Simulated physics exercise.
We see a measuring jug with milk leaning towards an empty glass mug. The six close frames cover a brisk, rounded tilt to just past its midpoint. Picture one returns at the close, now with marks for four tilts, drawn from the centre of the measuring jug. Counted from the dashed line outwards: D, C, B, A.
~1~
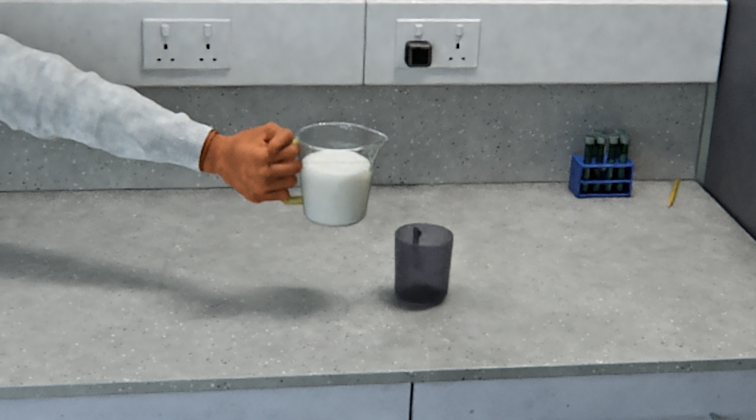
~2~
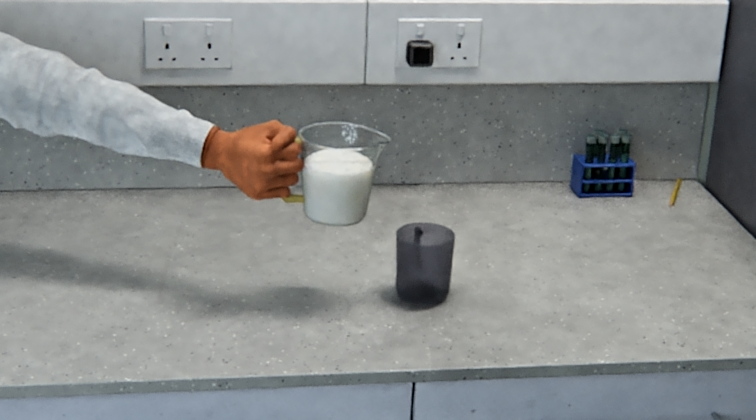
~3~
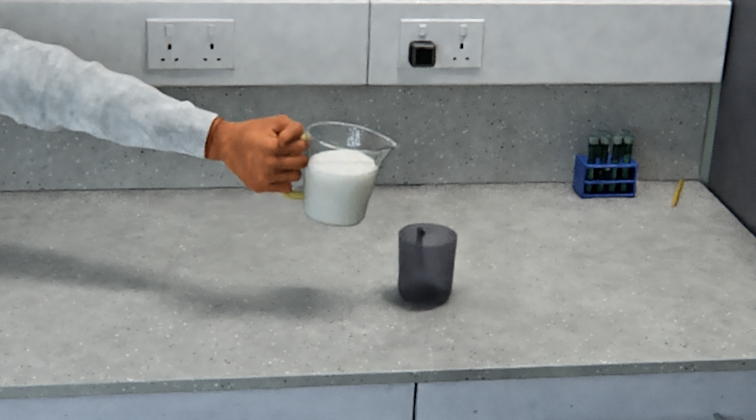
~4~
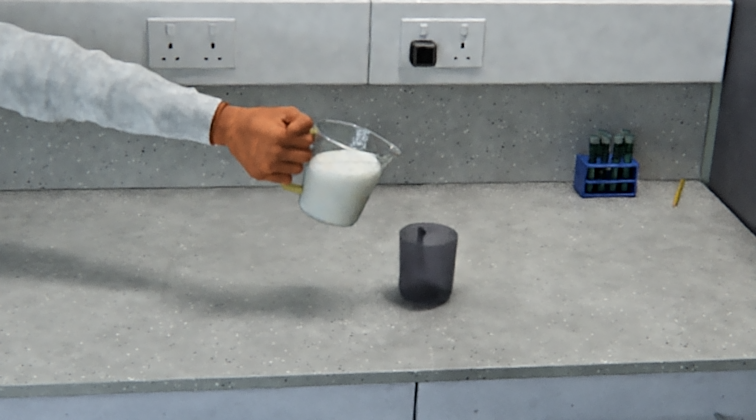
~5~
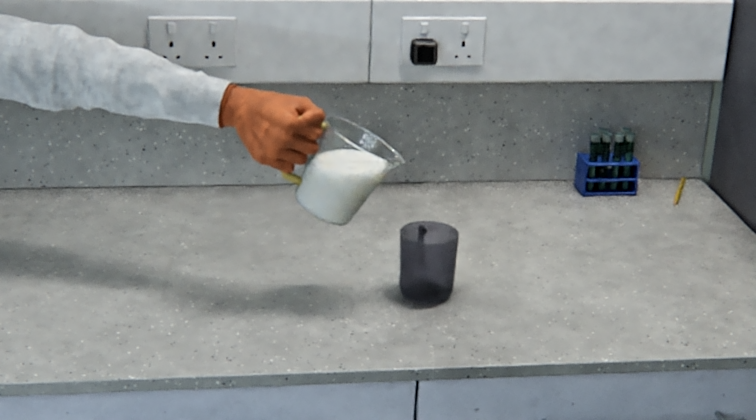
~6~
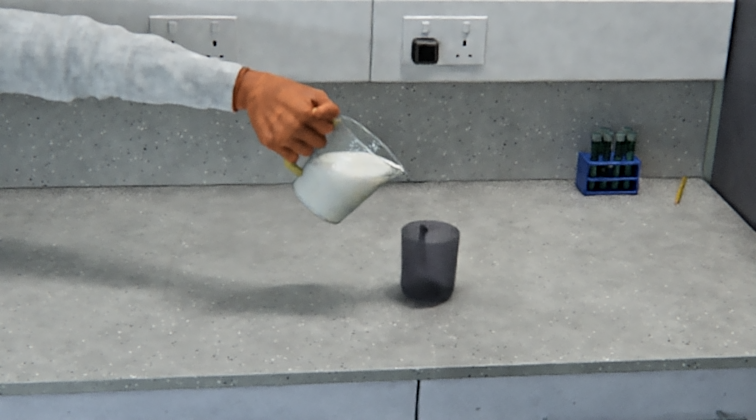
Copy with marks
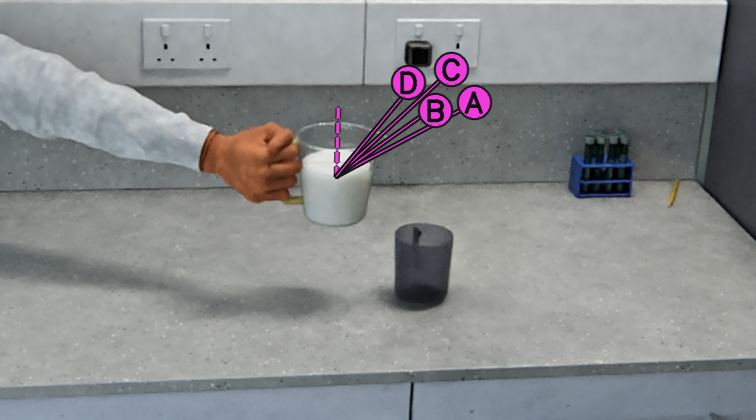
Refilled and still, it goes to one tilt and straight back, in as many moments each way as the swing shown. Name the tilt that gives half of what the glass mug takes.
Go for A.
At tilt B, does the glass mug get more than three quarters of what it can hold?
No, less.
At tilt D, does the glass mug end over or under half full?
Under half.
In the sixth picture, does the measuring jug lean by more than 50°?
No, it does not.
On the marked copy, A at (459, 110); B at (418, 117); C at (439, 81); D at (400, 99).
Choosing A, the glass mug ends with about 51 % of what it can hold.
Choosing B, the glass mug ends with about 32 % of what it can hold.
Choosing C, the glass mug ends with about 16 % of what it can hold.
Choosing D, the glass mug ends with about 6 % of what it can hold.
